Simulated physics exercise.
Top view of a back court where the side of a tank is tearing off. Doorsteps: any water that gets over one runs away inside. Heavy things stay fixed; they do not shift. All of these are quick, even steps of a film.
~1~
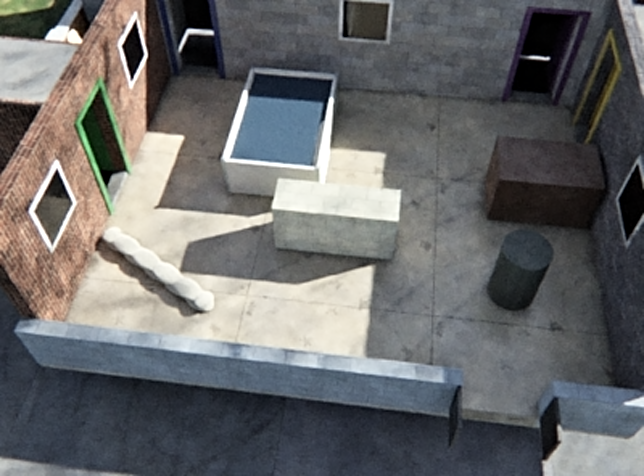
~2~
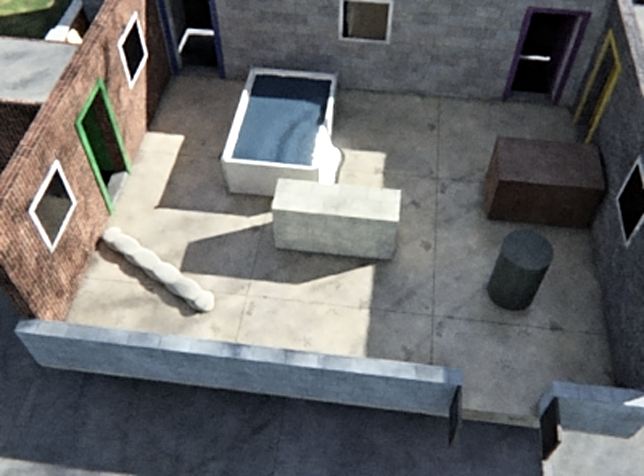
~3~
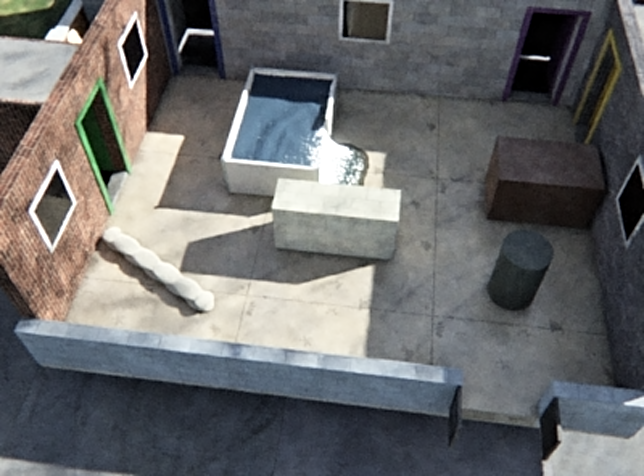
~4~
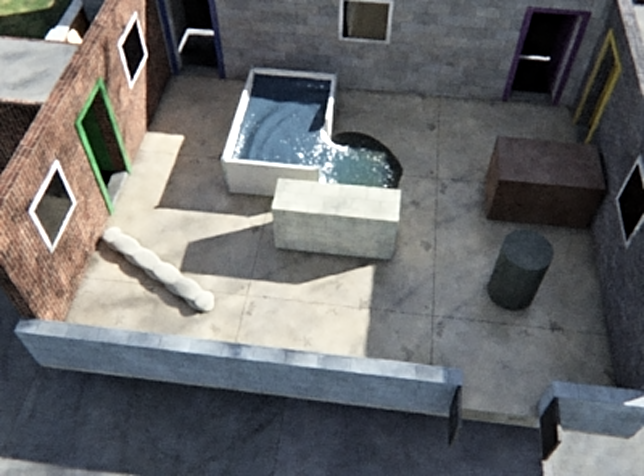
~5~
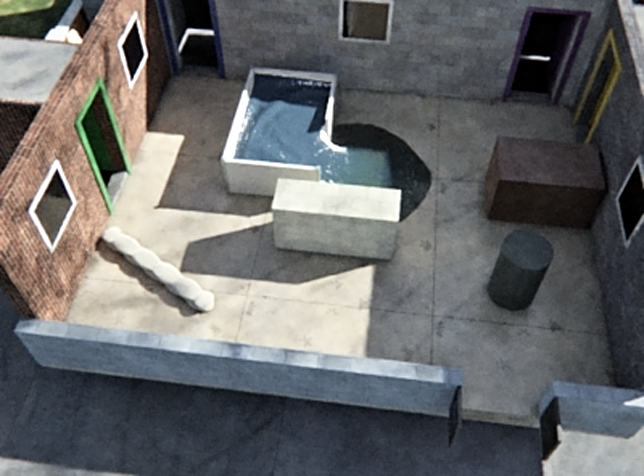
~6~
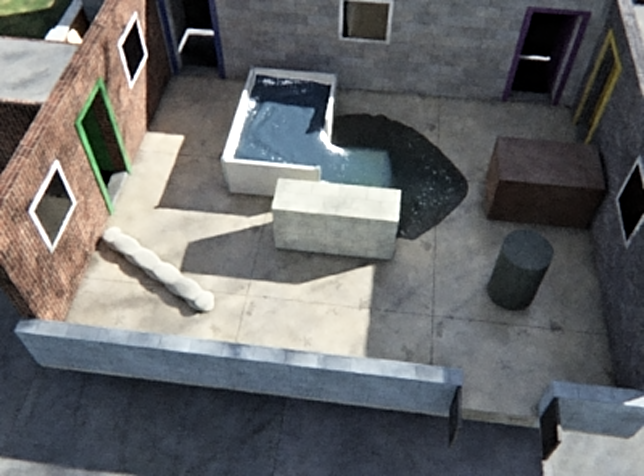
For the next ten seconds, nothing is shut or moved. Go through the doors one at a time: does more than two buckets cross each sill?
Purple door: Over two buckets, blue door: Two buckets at most, green door: Two buckets at most, yellow door: Over two buckets.
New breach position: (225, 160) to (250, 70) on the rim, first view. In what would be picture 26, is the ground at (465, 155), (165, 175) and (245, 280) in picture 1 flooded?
The first point is spared, the second soaked, the third soaked.
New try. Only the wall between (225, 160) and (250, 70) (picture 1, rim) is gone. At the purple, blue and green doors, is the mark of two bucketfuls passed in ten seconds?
Result - purple door: Within bounds; blue door: Beyond the limit; green door: Beyond the limit.
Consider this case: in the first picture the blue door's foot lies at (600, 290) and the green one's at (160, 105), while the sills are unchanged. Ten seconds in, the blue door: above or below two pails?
In that case blue gets flooded.
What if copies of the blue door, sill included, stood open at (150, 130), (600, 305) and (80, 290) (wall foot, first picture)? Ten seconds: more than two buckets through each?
Log: Door one is below the limit; door two is above the limit; door three is below the limit.
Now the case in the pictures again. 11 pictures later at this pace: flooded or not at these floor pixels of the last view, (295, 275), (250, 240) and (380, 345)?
In turn, the points end up high and dry, high and dry and high and dry.
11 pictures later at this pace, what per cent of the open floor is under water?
My estimate is near 35 per cent.
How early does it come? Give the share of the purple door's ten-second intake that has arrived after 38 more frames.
95 %.
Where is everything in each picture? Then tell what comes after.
In the first frame, the water tank at (283, 118) is whole and still.
In the second frame, water pours out at (321, 165) and has run to (336, 151).
In the third frame, the front is at (361, 153), out from the gap at (321, 165).
In the fourth frame, water pours out at (321, 166) and has run to (397, 167).
In the fifth frame, water pours out at (321, 166) and has run to (426, 172).
In the sixth frame, water pours out at (321, 166) and has run to (461, 195).
A moment on, water covers 25 % of the floor; the purple door not reached, the blue door not reached, the green door not reached, the yellow door not reached.
Next, water covers 35 % of the floor; the purple door wet at the sill, nothing in, the blue door not reached, the green door not reached, the yellow door under two buckets in.
Then, water covers 45 % of the floor; the purple door over two buckets in, the blue door not reached, the green door not reached, the yellow door over two buckets in.
Later, water covers 55 % of the floor; the purple door far over two buckets in, the blue door not reached, the green door wet at the sill, nothing in, the yellow door far over two buckets in.
In the end, water covers 85 % of the floor; the purple door far over two buckets in, the blue door wet at the sill, nothing in, the green door wet at the sill, nothing in, the yellow door far over two buckets in.
